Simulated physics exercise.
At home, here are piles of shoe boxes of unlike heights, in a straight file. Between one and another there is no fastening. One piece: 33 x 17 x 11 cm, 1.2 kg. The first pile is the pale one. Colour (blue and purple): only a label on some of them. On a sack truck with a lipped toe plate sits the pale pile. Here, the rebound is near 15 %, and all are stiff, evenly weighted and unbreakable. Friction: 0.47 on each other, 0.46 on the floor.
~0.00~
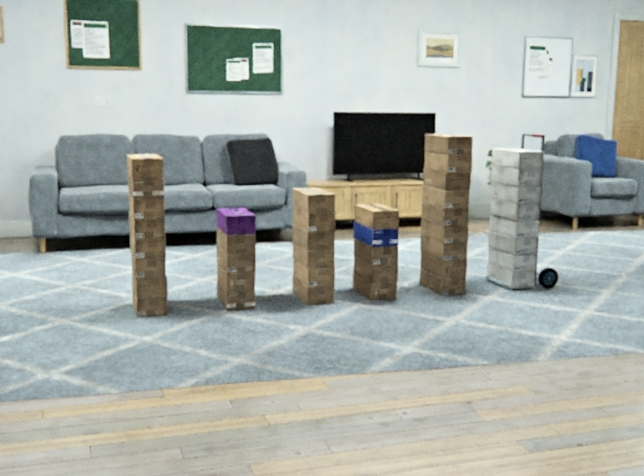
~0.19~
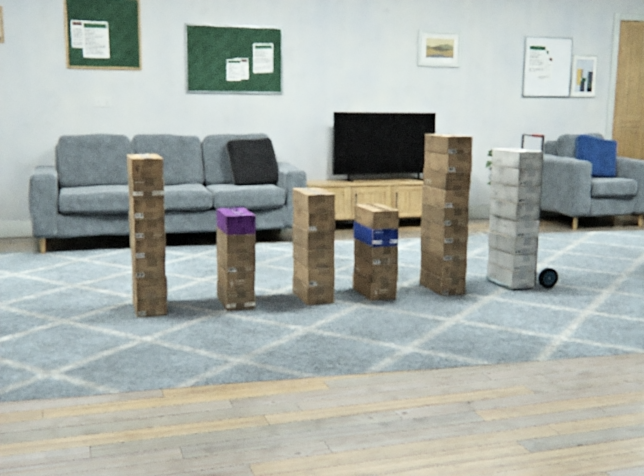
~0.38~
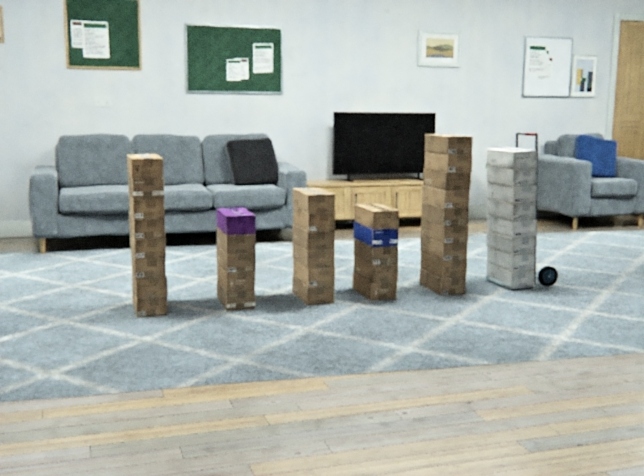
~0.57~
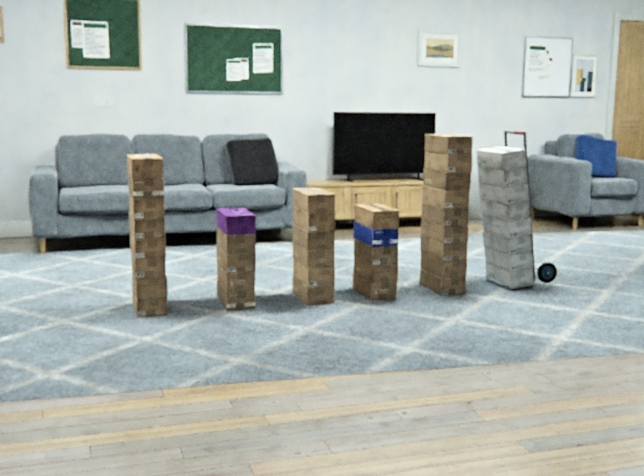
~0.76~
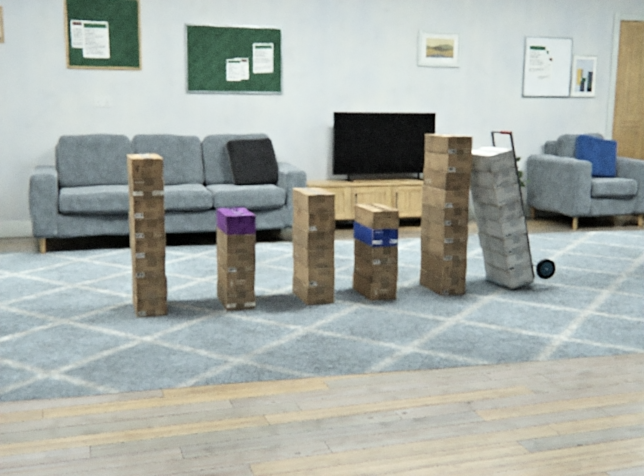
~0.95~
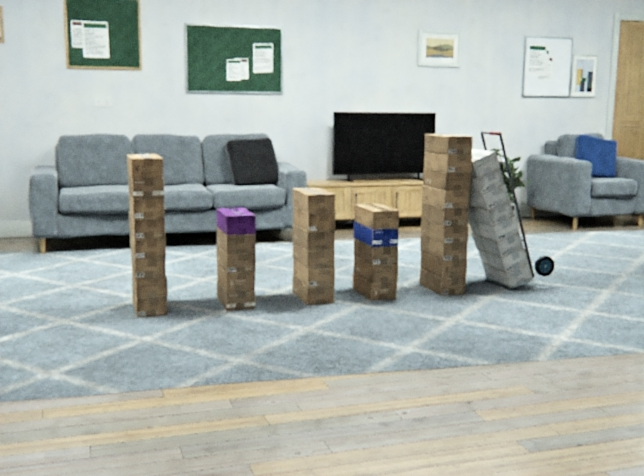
In a living room, a pale stack on a wheeled hand truck tilting gradually left toward a row of still brown box stacks.
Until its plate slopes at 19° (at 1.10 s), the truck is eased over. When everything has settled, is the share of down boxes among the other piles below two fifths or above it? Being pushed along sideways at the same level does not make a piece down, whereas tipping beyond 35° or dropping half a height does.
It is above two fifths.
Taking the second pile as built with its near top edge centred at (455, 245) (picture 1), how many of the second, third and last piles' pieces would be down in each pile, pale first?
The tally would be second 0, then third 0, then last 0.
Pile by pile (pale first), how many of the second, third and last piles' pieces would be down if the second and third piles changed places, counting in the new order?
Count of fallen pieces - second: 4; third: 9; last: 8.
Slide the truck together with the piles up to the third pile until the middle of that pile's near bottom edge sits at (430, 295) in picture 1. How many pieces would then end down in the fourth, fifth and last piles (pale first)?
Fourth 5, fifth 4, last 0.
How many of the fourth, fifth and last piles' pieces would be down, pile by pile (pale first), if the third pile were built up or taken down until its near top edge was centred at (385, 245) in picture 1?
Down by pile: Fourth 6, fifth 1, last 0.
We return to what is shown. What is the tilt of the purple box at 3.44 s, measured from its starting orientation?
Something like 20°, give or take.
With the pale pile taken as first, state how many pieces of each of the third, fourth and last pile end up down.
Each in turn: Third 5; fourth 6; last 8.
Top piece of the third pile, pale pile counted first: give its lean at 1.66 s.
About 0°.
After 1.66 s, 8 of the pale pile down; 1 of the 33 other boxes down.
After 2.18 s, 8 of the pale pile down; 8 of the 33 other boxes down; blue box 19° from how it stood, 46 mm lower.
After 3.44 s, 7 of the pale pile down; 26 of the 33 other boxes down; blue box 37° from how it stood, 17 cm lower; purple box 18° from how it stood, 14 cm lower.
In the end (4.8 s), 7 of the pale pile down; 32 of the 33 other boxes down; blue box 37° from how it stood, 17 cm lower; purple box 22° from how it stood, 28 cm lower. That is 97 per cent. From the last view, middles, blue box near (286, 265), purple box near (116, 274).
